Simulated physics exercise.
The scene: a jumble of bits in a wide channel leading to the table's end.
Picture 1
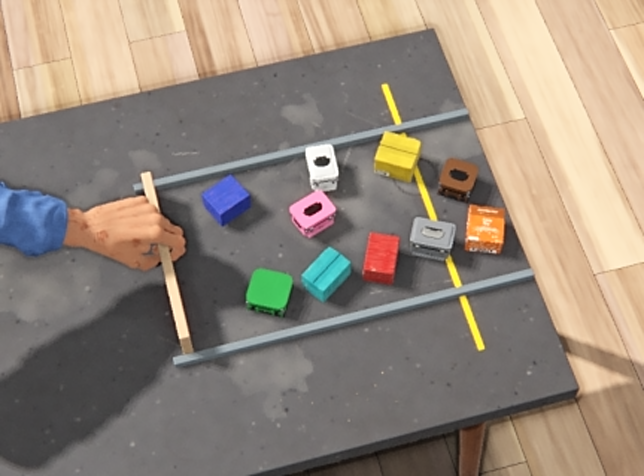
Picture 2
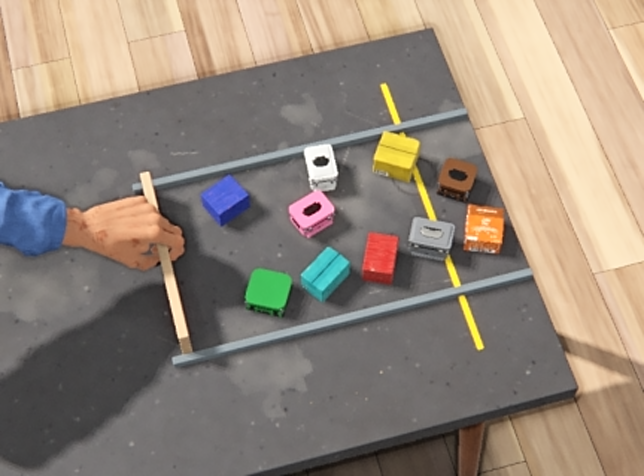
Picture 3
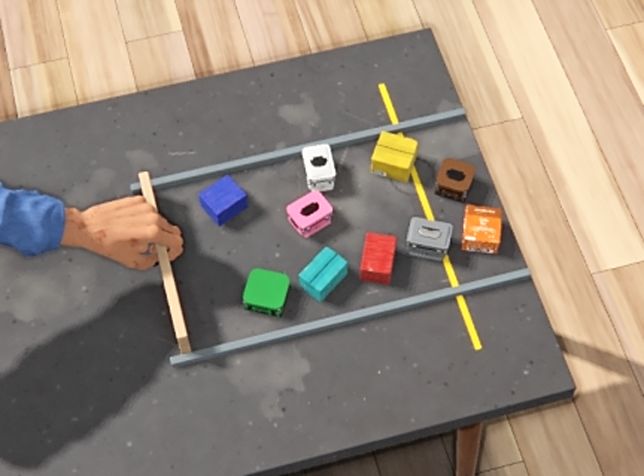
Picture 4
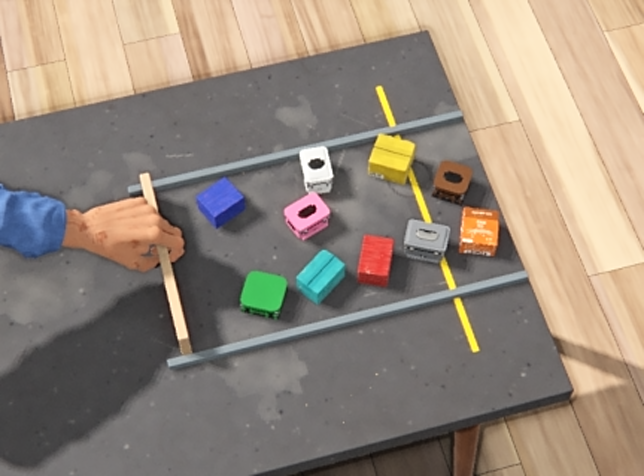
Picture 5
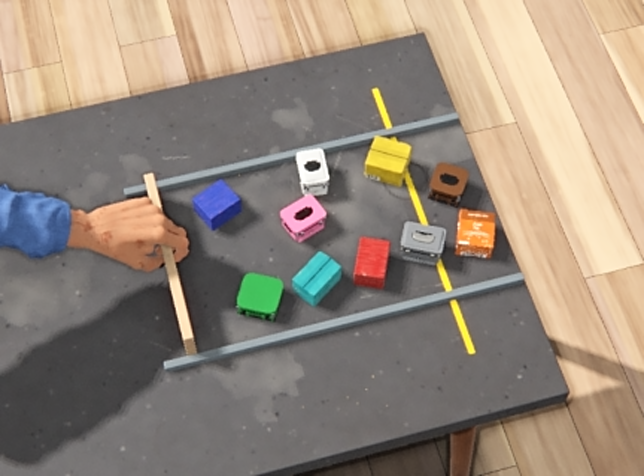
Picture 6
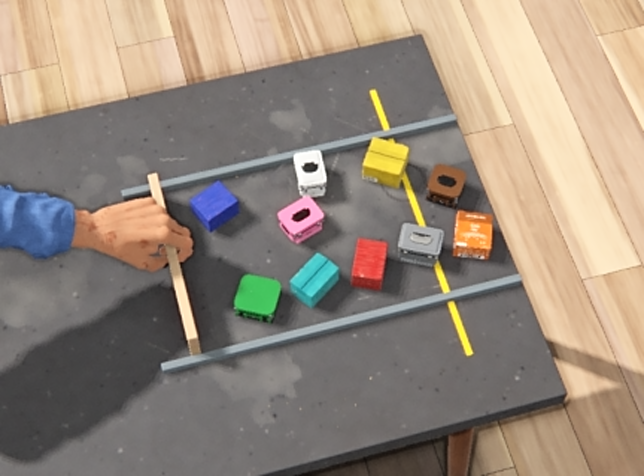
On a dark grey tabletop above a pale wooden floor, seen from high above at an angle, two grey rails form a wide channel. A blue-sleeved hand grips a wooden board at the left, with blue, green, white, pink, turquoise and red pieces mid-channel, and yellow, grey, brown and orange ones around a yellow tape line at right. The view drifts slightly, then the hand nudges the board a little rightward, touching none of the pieces.
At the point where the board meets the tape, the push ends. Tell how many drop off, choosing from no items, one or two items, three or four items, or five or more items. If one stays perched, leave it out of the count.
Pieces going over the end will number three or four.
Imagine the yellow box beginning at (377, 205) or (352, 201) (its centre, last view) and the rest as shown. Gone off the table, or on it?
First spot: Safe; second: Safe.
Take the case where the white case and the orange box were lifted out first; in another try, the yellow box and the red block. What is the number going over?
Well, the first time you'd get 2, and the next time 2.
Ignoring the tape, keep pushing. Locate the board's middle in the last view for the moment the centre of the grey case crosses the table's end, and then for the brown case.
Grey case over the end: About (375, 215). Brown case over the end: About (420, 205).
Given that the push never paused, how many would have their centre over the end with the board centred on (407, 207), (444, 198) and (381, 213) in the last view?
Place by place: 2, 6 and 2.
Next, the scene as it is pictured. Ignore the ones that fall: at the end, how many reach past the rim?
Count of overhanging things: 2.
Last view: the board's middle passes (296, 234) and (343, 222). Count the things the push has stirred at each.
At that stage 7; at the next, 9.
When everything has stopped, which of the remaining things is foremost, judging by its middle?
Brown case.
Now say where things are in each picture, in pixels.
Orange box (485, 229); brown case (458, 181); grey case (432, 239); board (167, 262); tape (430, 209), in the first picture.
Brown case (457, 180); pink case (312, 215), in the second picture.
Grey case (429, 239); turquoise box (324, 274), in the third picture.
Orange box (479, 231); white case (316, 171), in the fourth picture.
Brown case (448, 185); green case (260, 298), in the fifth picture.
Orange box (473, 235); brown case (446, 186); grey case (420, 245); board (174, 263); tape (418, 214), in the sixth picture.
Early on, none off yet; orange box at rest near (473, 235); brown case at rest near (446, 186); grey case at rest near (420, 245).
A while later, none off yet; orange box travelled about its own width near (511, 227); brown case at rest near (446, 186); grey case travelled about its own width near (474, 232).
Finally, the number that fall off is three or four; lost, red block, grey case and orange box.
